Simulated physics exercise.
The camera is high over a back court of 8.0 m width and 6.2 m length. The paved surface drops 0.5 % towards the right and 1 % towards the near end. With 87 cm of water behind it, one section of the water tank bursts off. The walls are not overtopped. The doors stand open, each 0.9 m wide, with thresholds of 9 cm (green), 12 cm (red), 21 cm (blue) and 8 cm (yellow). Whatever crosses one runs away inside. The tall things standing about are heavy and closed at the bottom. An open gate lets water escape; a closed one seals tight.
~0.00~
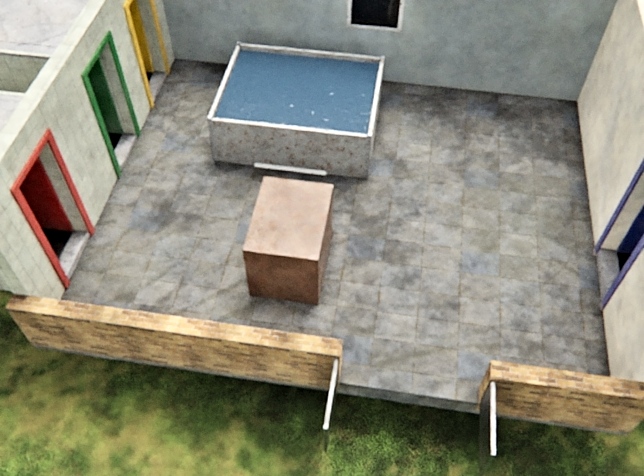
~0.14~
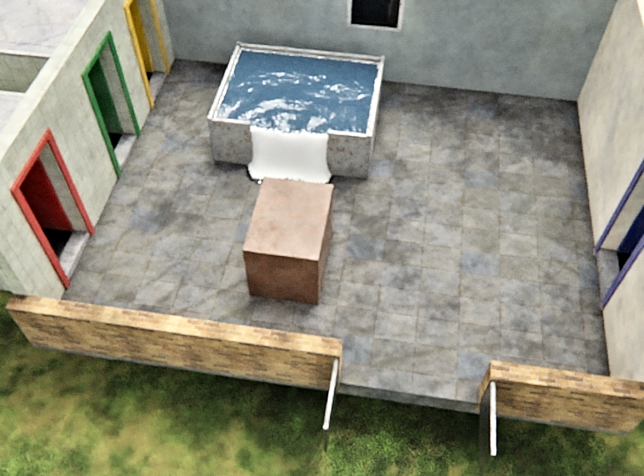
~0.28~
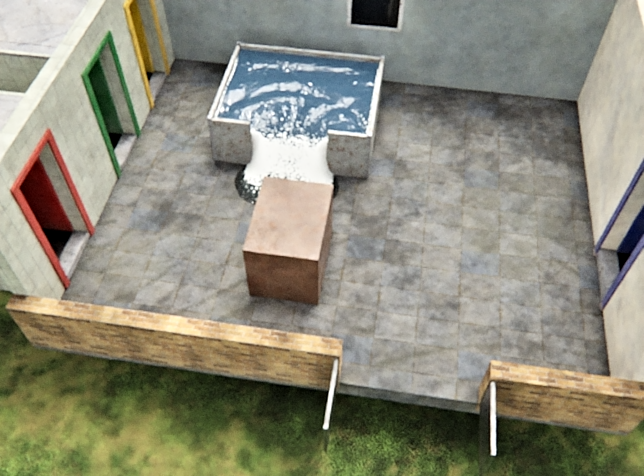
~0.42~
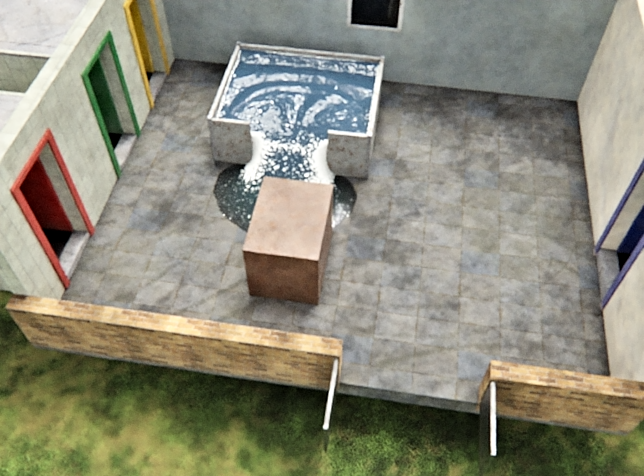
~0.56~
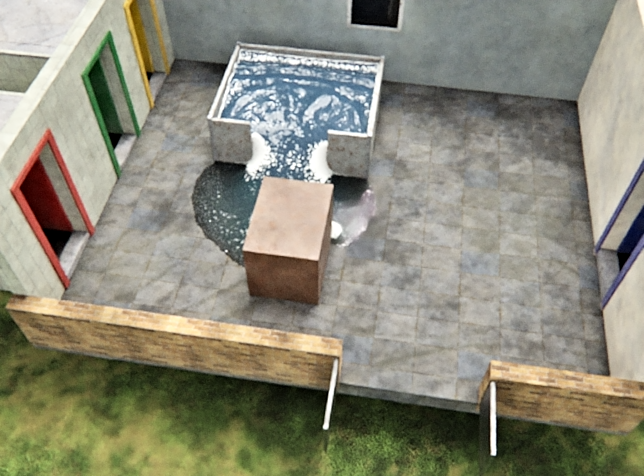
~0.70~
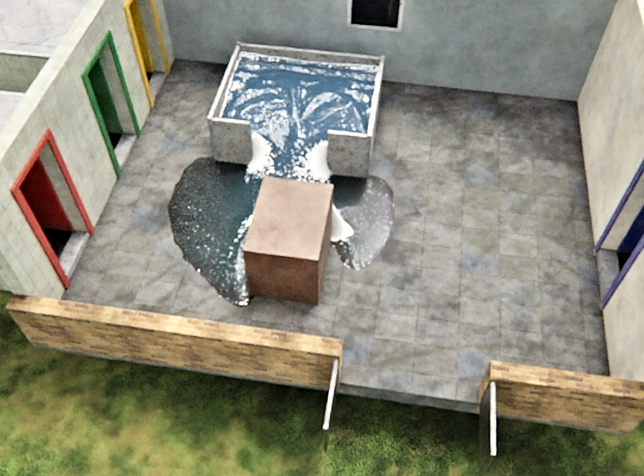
Water bursts through the front of a raised, pale-walled tank at the back of a grey paved court, seen from a fixed viewpoint high above. A brown block stands before the tank, with red, green and yellow doorways on the left, a blue one on the right, and a low wall with a gap nearest. The white gush meets the block, splits, and spreads around both sides in dark, foam-flecked sheets.
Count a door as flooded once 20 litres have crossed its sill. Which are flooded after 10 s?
Within that time: At the green door it stays under the limit; at the red door it exceeds the limit; at the blue door it does not reach the limit; at the yellow door it does not reach the limit.
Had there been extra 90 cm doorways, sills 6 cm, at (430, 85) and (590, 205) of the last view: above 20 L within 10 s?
In that order: Under, above.
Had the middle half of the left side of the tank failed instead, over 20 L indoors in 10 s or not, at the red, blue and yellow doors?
Against that limit: Red below, blue under, yellow above.
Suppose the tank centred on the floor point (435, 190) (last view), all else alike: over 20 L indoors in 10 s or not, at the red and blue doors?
Against that limit: Red below, blue below.
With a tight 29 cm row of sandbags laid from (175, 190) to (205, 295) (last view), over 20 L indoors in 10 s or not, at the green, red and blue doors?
Against that limit: Green below, red under, blue below.
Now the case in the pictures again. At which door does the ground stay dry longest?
The yellow one.
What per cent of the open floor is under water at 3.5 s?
About 75 per cent.
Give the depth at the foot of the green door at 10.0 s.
Roughly 4.5 cm deep.
After 1.4 s water covers 30 % of the floor and is deepest (62 cm) near (289, 217); green door not reached, red door not reached, blue door not reached, yellow door not reached.
After 2.2 s water covers 60 % of the floor and is deepest (48 cm) near (85, 328); green door 1 cm at the sill, 0 L in, red door 26 cm at the sill, 24 L in, blue door 7 cm at the sill, 0 L in, yellow door not reached.
After 3.5 s water covers 75 % of the floor and is deepest (37 cm) near (287, 225); green door 3 cm at the sill, 0 L in, red door 24 cm at the sill, 146 L in, blue door 15 cm at the sill, 0 L in, yellow door not reached.
After 6.0 s water covers 90 % of the floor and is deepest (22 cm) near (287, 225); green door 6 cm at the sill, 0 L in, red door 18 cm at the sill, 215 L in, blue door 13 cm at the sill, 0 L in, yellow door 3 cm at the sill, 0 L in.
After 10.0 s water covers 100 % of the floor and is deepest (14 cm) near (582, 402); green door 4 cm at the sill, 0 L in, red door 10 cm at the sill, 232 L in, blue door 11 cm at the sill, 0 L in, yellow door 9 cm at the sill, 5 L in.
